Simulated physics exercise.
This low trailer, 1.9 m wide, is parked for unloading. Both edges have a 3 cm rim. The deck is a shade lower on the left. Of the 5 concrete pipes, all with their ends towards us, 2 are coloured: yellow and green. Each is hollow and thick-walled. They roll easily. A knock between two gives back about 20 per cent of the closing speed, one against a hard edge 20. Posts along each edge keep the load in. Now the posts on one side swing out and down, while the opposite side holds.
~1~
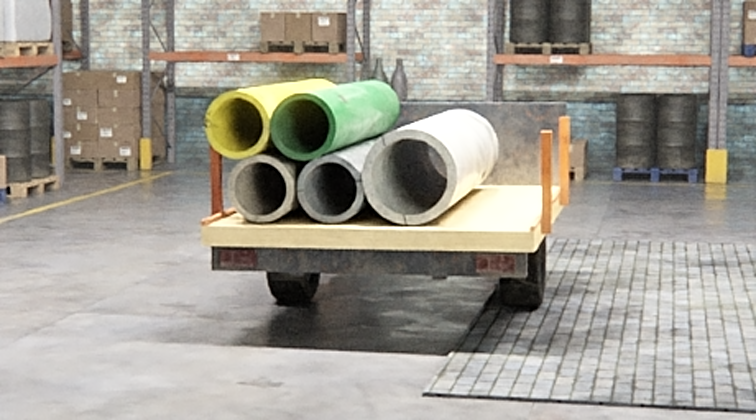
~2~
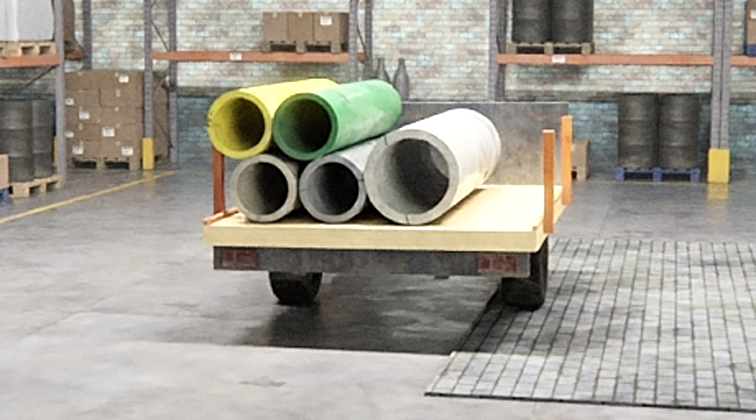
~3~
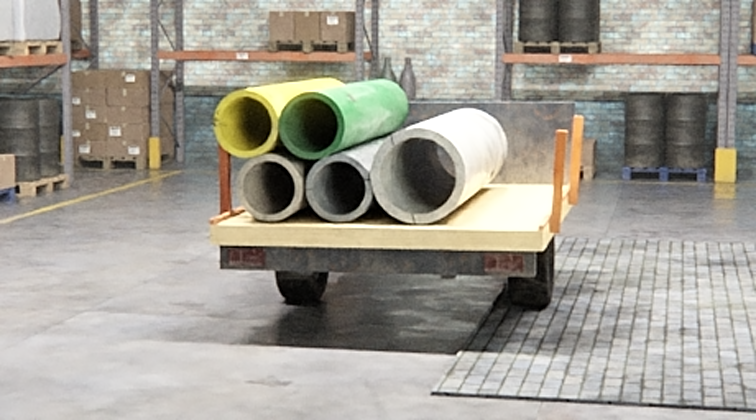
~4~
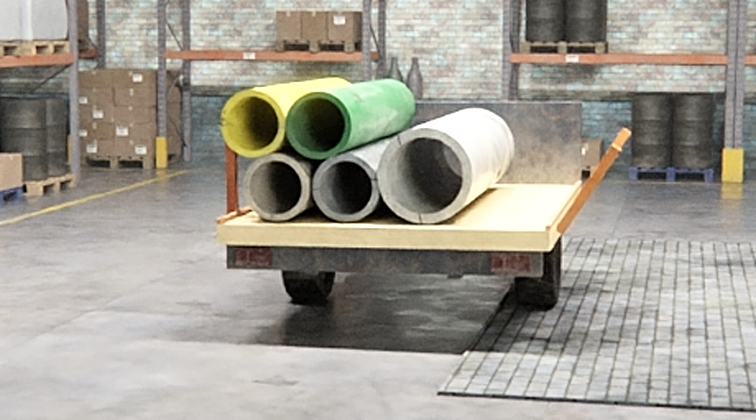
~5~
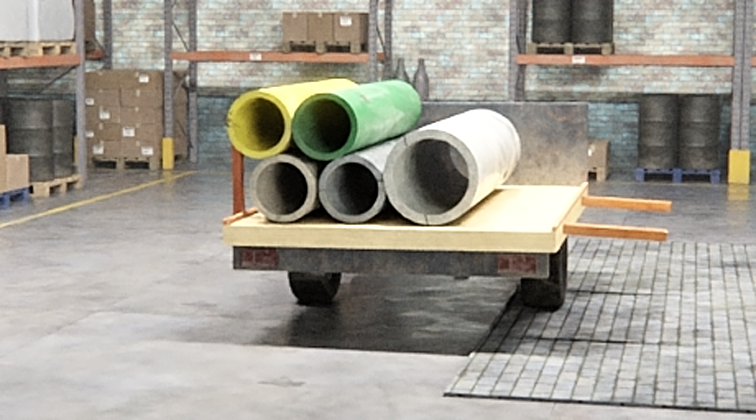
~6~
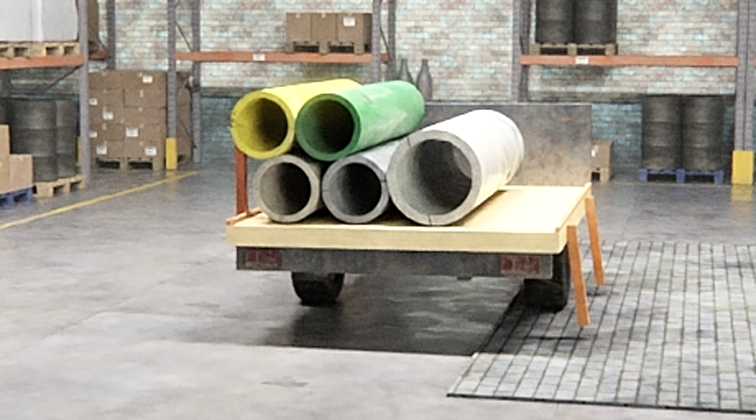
At first, five concrete pipes, one yellow and one green on top of three grey ones, sit on a low trailer in a warehouse, with orange posts upright at both edges. The right-hand posts then swing outward and down until they hang below the deck, while the view drifts slightly and the pipes stay stacked.
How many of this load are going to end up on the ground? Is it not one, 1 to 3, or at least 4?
The answer is not one, which leaves 5 of 5.
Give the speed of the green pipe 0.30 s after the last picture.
Near 0.0 m/s.
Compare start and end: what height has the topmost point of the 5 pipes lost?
Roughly 0 cm.
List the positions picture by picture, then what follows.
The first frame shows yellow (236, 125), green (302, 127); sides still shut; the deck is a shade lower on the left; 3 of the 5 make up the bottom layer.
The second frame shows yellow (238, 125), green (305, 126); sides still shut.
The third frame shows yellow (245, 124), green (311, 126); right posts out by 5°, tip at (562, 138).
The fourth frame shows yellow (252, 124), green (318, 125); right posts out by 35°, tip at (613, 153).
The fifth frame shows yellow (258, 125), green (324, 126); right posts out by 95°, tip at (660, 236).
The sixth frame shows yellow (262, 125), green (328, 127); right posts out by 170°, tip at (583, 318).
Another 0.3 s on from the last picture, yellow is up on others, 20 cm from the left edge; green is up on others, 60 cm from the left edge; 0 of 5 are off.
In the end (0.7 s after the last picture), yellow is up on others, 20 cm from the left edge; green is up on others, 60 cm from the left edge; 0 of 5 are off.
